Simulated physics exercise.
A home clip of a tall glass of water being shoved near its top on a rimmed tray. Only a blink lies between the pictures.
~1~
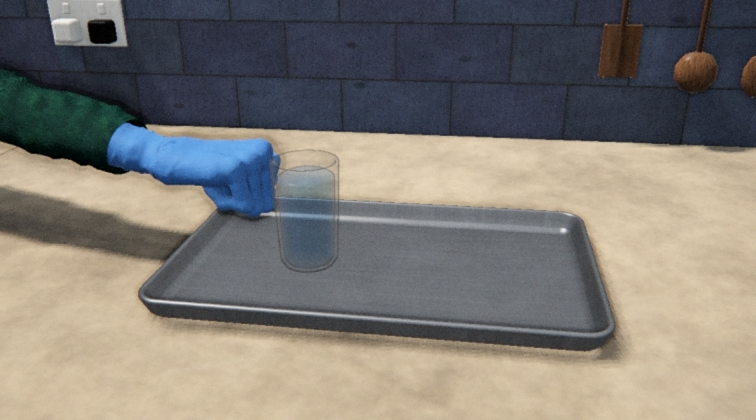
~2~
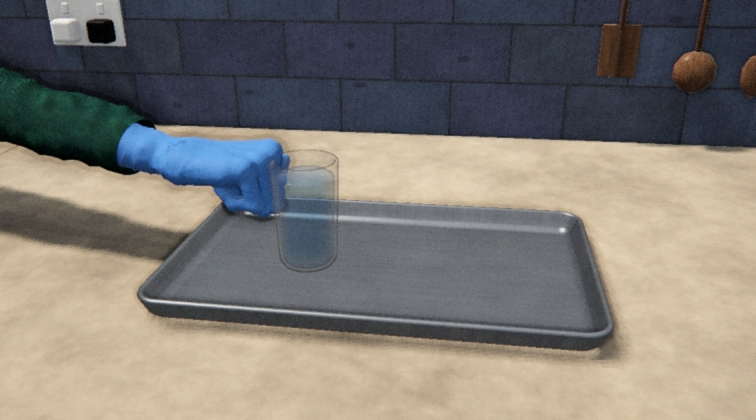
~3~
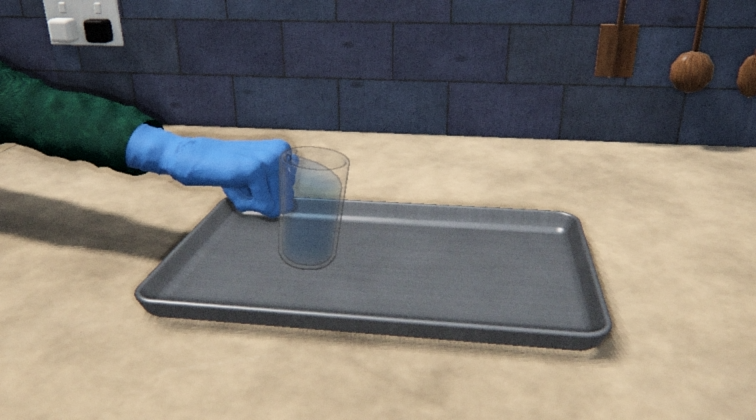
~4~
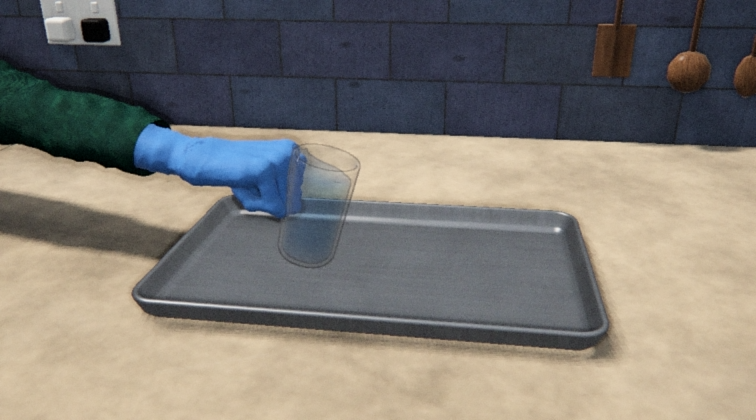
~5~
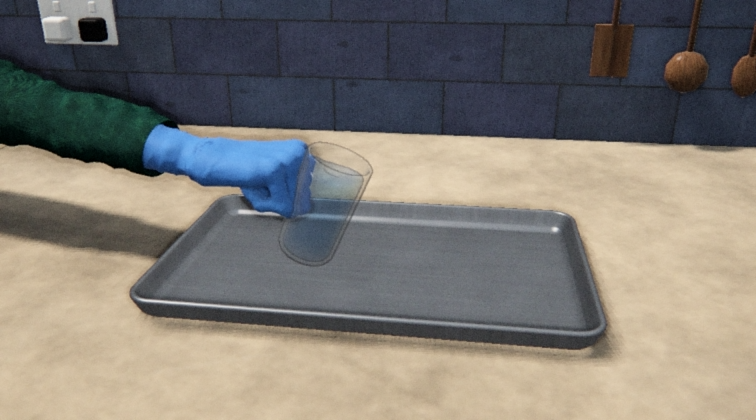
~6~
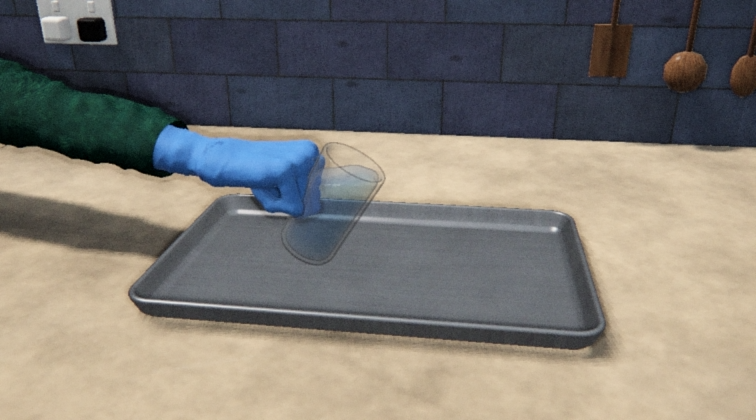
A blue-gloved hand pushes the top of a glass of water, tilting it rightward on a tray.
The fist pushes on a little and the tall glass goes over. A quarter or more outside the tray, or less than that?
In the end over a quarter gets off the tray.
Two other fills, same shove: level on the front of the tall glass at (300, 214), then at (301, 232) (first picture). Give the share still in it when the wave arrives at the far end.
The first gives 60 %, the second 55 %.
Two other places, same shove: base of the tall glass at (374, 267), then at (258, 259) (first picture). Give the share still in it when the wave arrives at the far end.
About 75 and 50 per cent.
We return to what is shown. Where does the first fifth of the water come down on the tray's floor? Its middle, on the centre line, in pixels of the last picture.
Around (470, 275).
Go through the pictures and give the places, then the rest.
It leans 0°; its right rim is at (336, 164); the water meets the walls at (278, 172) and (335, 175); the tray's far rim is at (594, 266); the tray is clear ahead, in the first picture.
It leans 0°; its right rim is at (336, 164); the water meets the walls at (277, 172) and (335, 175), in the second picture.
It leans 7°; its right rim is at (347, 165); the water meets the walls at (286, 151) and (341, 179), in the third picture.
It leans 14°; its right rim is at (358, 168); the water meets the walls at (298, 152) and (352, 180), in the fourth picture.
It leans 22°; its right rim is at (370, 173); the water meets the walls at (302, 177) and (364, 175), in the fifth picture.
It leans 29°; its right rim is at (382, 180); the water meets the walls at (309, 186) and (379, 173), in the sixth picture.
A moment on, the tall glass lies on its side and 78 per cent is in the glass, 15 on the tray and 7 above or beyond its rim.
Next, the tall glass lies on its side and 43 per cent is in the glass, 46 on the tray and 10 above or beyond its rim.
Then the tall glass lies on its side and 28 per cent is in the glass, 39 on the tray and 34 above or beyond its rim.
Later the tall glass lies on its side and 15 per cent is in the glass, 47 on the tray and 38 above or beyond its rim.
In the end 62 per cent is held by tray and glass, 38 is off the tray.
